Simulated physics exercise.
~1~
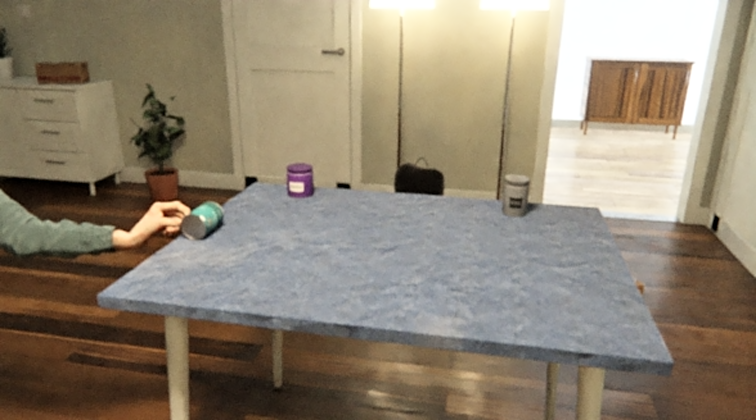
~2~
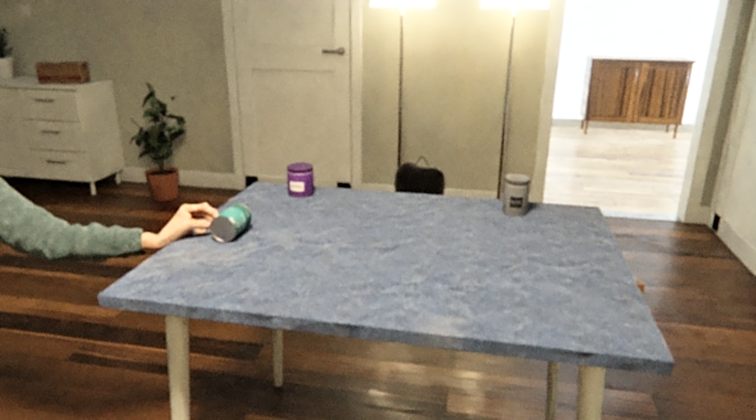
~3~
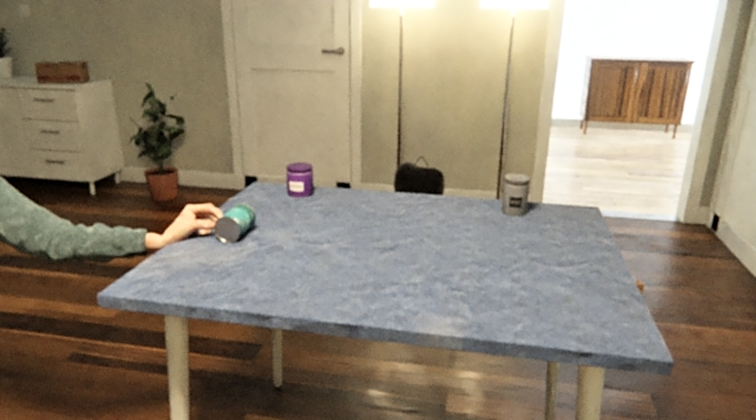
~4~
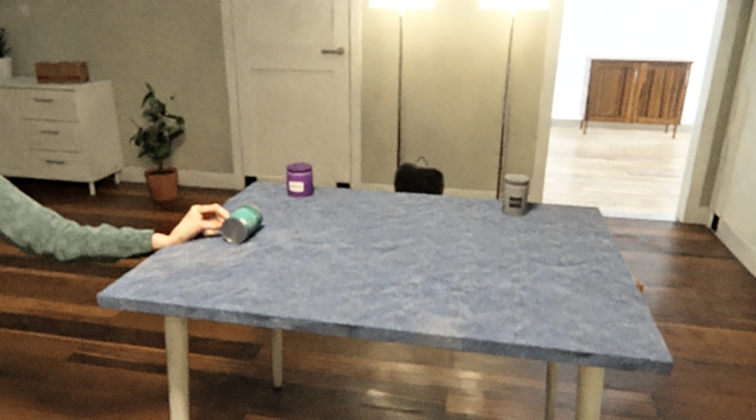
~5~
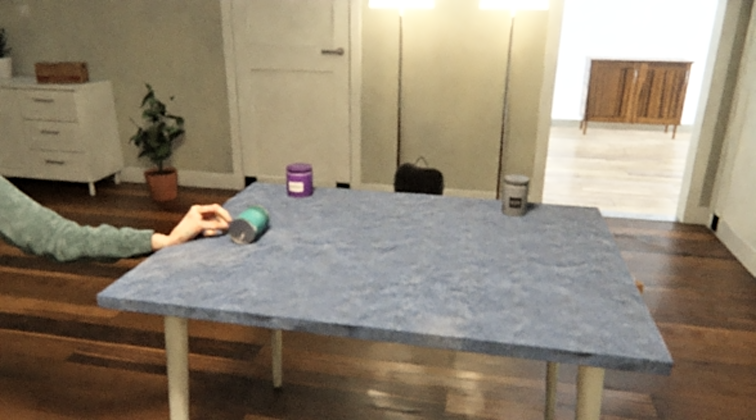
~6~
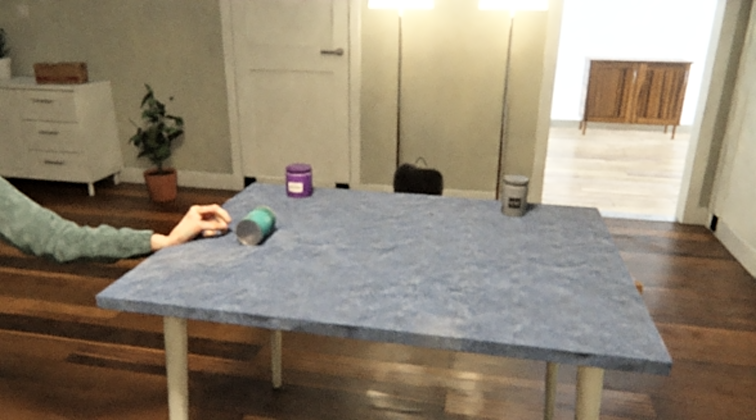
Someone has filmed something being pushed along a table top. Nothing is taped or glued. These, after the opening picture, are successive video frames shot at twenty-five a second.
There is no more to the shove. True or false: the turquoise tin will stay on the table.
True.
Then, 0.10 s later than the last frame, turquoise tin moved about its own width near (274, 227).
Then, 0.30 s later than the last frame, turquoise tin moved well along near (302, 229).
Then, 0.40 s later than the last frame, turquoise tin moved well along near (314, 230).
Then, 0.70 s later than the last frame, turquoise tin moved well along near (336, 232).
When it is over, moved from the start, turquoise tin. End places, in pixels of the last picture, turquoise tin near (341, 233).
